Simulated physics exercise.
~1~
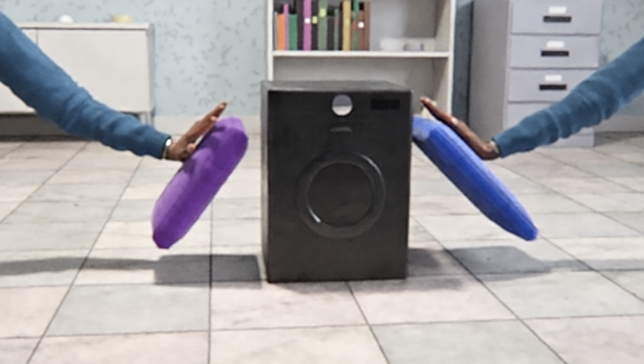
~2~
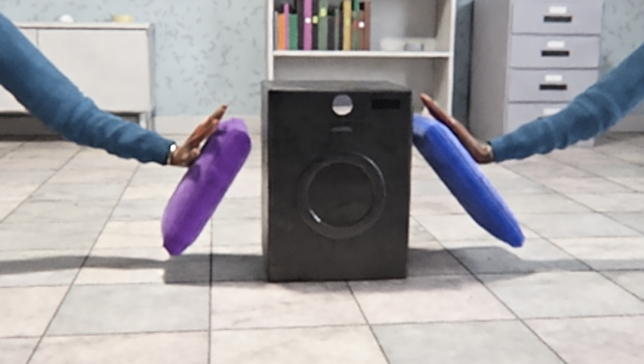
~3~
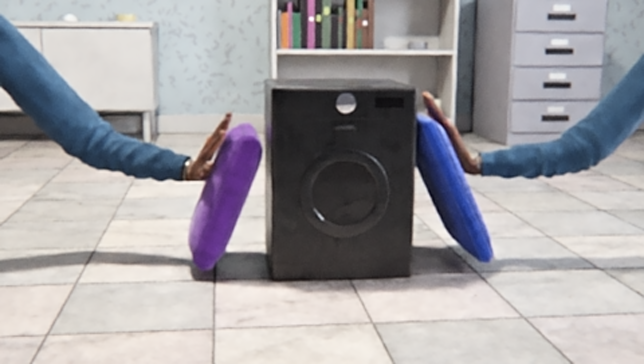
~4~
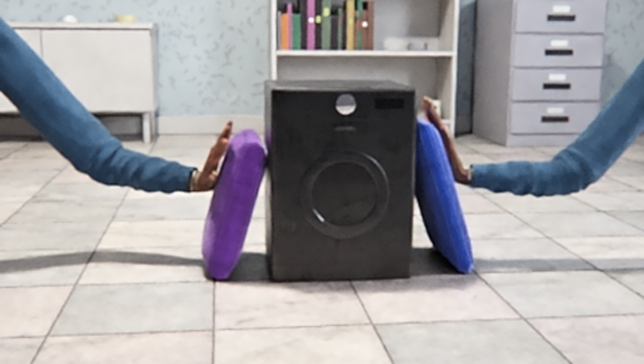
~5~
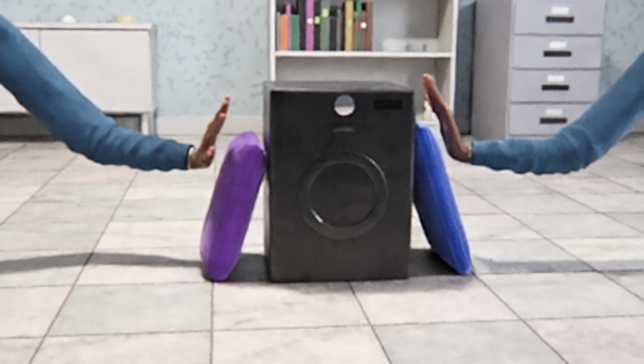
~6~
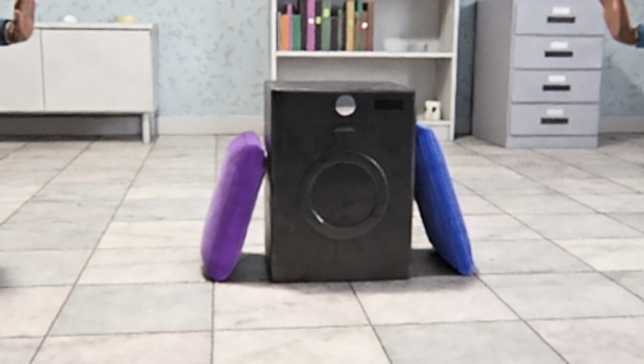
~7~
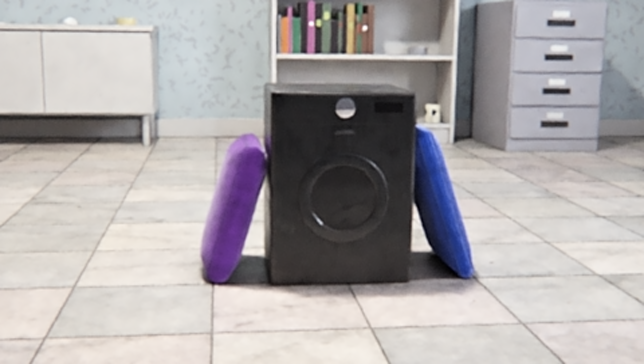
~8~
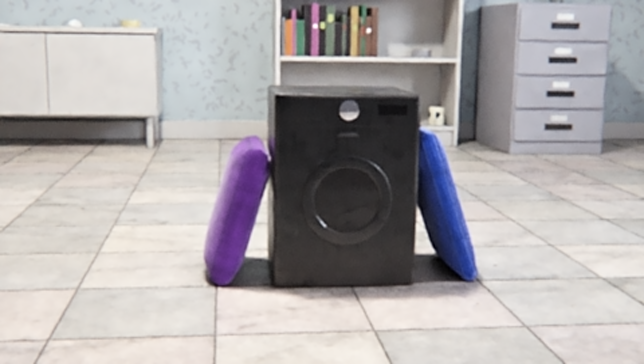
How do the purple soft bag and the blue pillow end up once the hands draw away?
Both stay up, with the purple soft bag leaning on the left side of the black machine and the blue pillow leaning on the right.
